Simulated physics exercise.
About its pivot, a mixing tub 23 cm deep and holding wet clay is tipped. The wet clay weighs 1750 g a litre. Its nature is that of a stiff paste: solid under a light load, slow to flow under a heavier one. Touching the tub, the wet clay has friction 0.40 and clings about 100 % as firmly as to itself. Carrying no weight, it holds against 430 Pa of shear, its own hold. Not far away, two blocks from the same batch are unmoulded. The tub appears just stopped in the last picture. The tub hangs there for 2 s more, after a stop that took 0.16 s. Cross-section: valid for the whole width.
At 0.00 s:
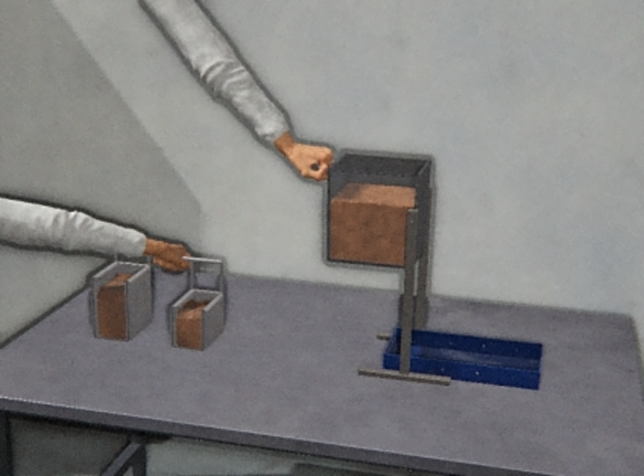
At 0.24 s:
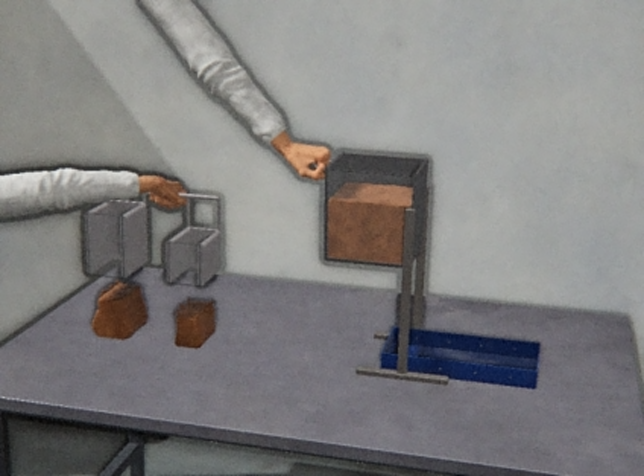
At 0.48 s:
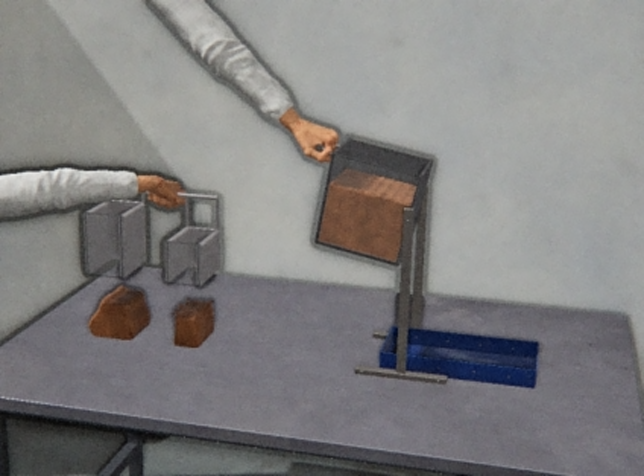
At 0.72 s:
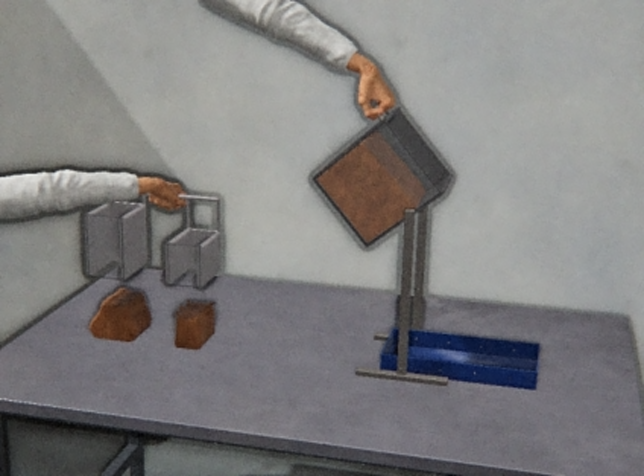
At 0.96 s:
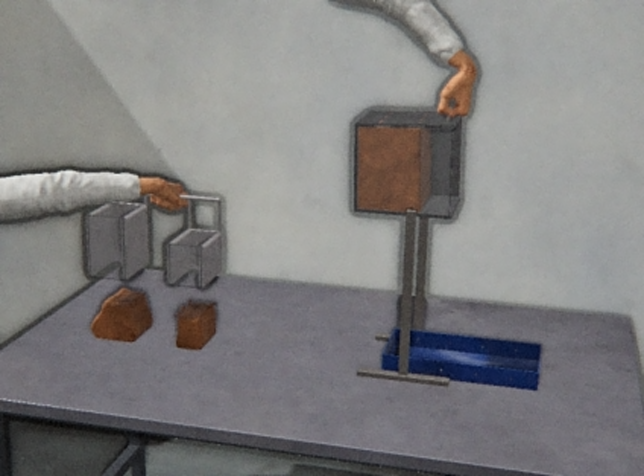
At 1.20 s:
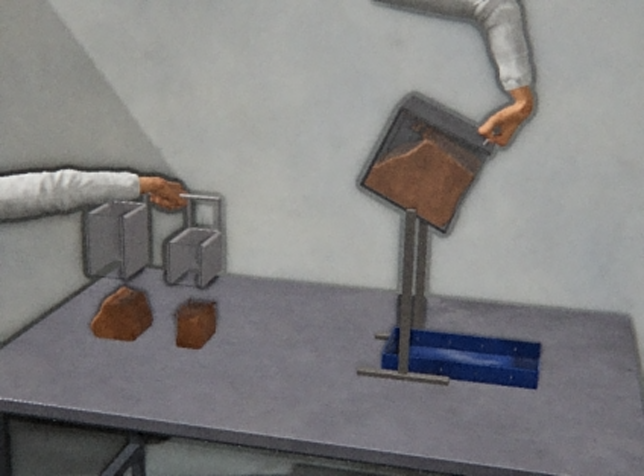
Two small moulds lift off brown clay blocks, then a hand tips the larger tub rightward.
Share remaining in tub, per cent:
Near 29 percent.
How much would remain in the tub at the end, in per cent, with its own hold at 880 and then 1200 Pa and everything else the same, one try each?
You'd see 16 percent the first time and 100 percent the second.
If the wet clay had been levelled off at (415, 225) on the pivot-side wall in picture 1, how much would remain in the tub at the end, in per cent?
Then about 18 %.
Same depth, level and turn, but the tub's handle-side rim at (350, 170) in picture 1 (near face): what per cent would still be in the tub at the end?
I'd put it at close to 35 per cent.
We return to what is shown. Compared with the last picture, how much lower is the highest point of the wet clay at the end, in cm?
The top ends up some 0 cm below its level in the last picture.
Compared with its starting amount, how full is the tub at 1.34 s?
About 50 %.
By 1.34 s, the tub is at 115 degrees and holds 51 %.
By 1.51 s, the tub is at 115 degrees and holds 32 %.
By 1.68 s, the tub is at 115 degrees and holds 29 %.
By 1.85 s, the tub is at 115 degrees and holds 29 %.
By 3.20 s, at the end, the tub is at 115 degrees and holds 29 %.
